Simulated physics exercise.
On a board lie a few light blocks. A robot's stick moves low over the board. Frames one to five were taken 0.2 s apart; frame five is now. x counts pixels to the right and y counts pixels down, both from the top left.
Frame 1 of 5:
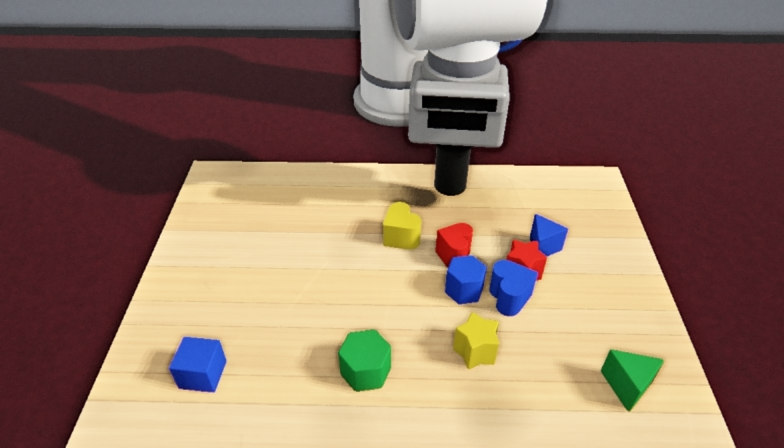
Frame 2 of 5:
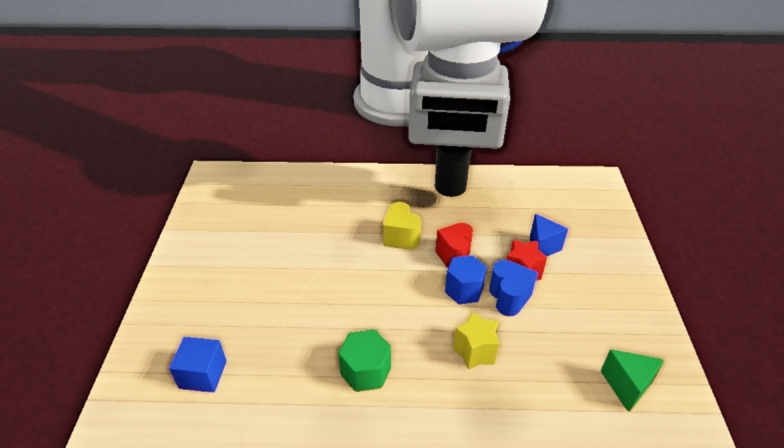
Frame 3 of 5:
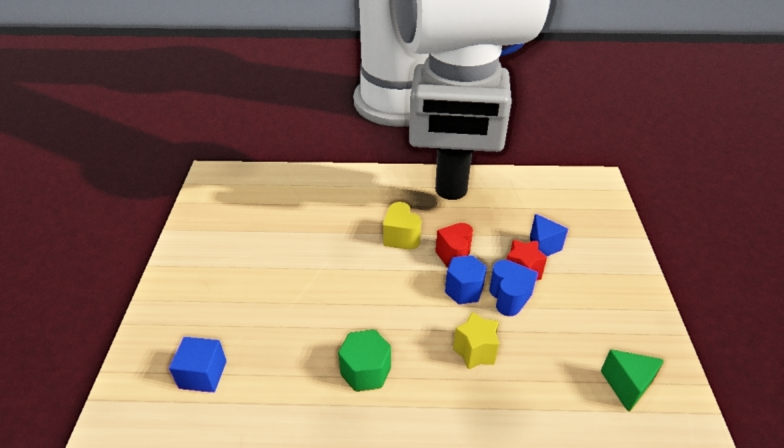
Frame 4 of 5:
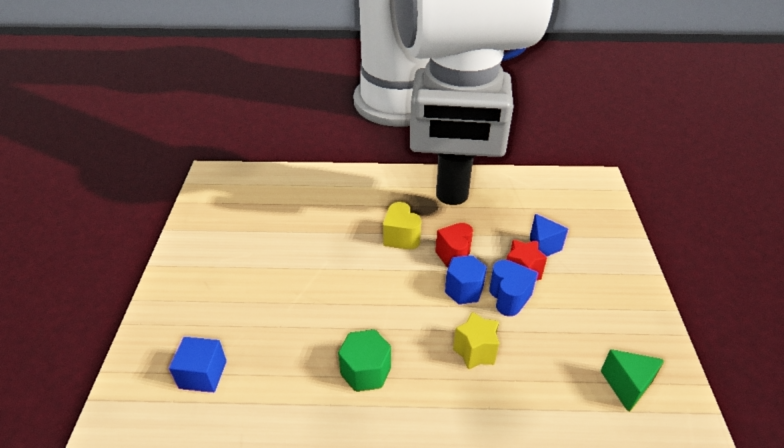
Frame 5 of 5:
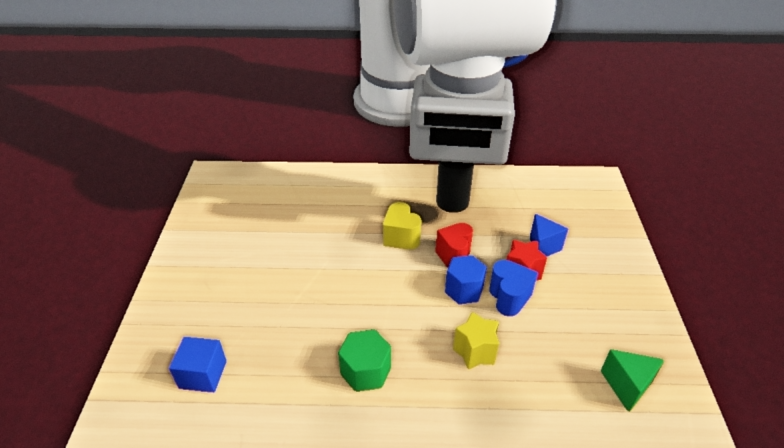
The robot arm's black stick moves slightly forward over the board toward the still, colourful blocks.
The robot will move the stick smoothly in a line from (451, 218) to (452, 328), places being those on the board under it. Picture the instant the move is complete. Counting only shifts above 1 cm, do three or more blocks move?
Short answer: Yes.
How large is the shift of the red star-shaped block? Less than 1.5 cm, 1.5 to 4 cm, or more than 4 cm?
Less than 1.5 cm.
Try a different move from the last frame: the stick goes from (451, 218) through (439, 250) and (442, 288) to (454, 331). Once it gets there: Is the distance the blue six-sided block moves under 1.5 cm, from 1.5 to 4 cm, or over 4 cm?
It falls in the over 4 cm band.
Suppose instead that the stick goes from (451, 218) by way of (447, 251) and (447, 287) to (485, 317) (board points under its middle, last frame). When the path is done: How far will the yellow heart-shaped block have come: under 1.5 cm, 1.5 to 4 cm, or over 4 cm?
The yellow heart-shaped block ends up very close, under 1.5 cm away.
The first path, step by step. One third of the way, stick (452, 235); red heart-shaped block (453, 253), turned 20° clockwise; blue six-sided block (467, 280), turned 35° anticlockwise.
Two thirds of the way, stick (452, 272); red heart-shaped block (445, 291), turned 40° clockwise; blue six-sided block (477, 309), turned 90° anticlockwise; yellow star-shaped block (488, 343), turned 20° clockwise.
At the end, stick (454, 313); yellow heart-shaped block in place; red heart-shaped block (430, 329), turned 75° clockwise; blue six-sided block (486, 333), turned 130° anticlockwise; yellow star-shaped block (506, 364), turned 25° clockwise; red star-shaped block in place.
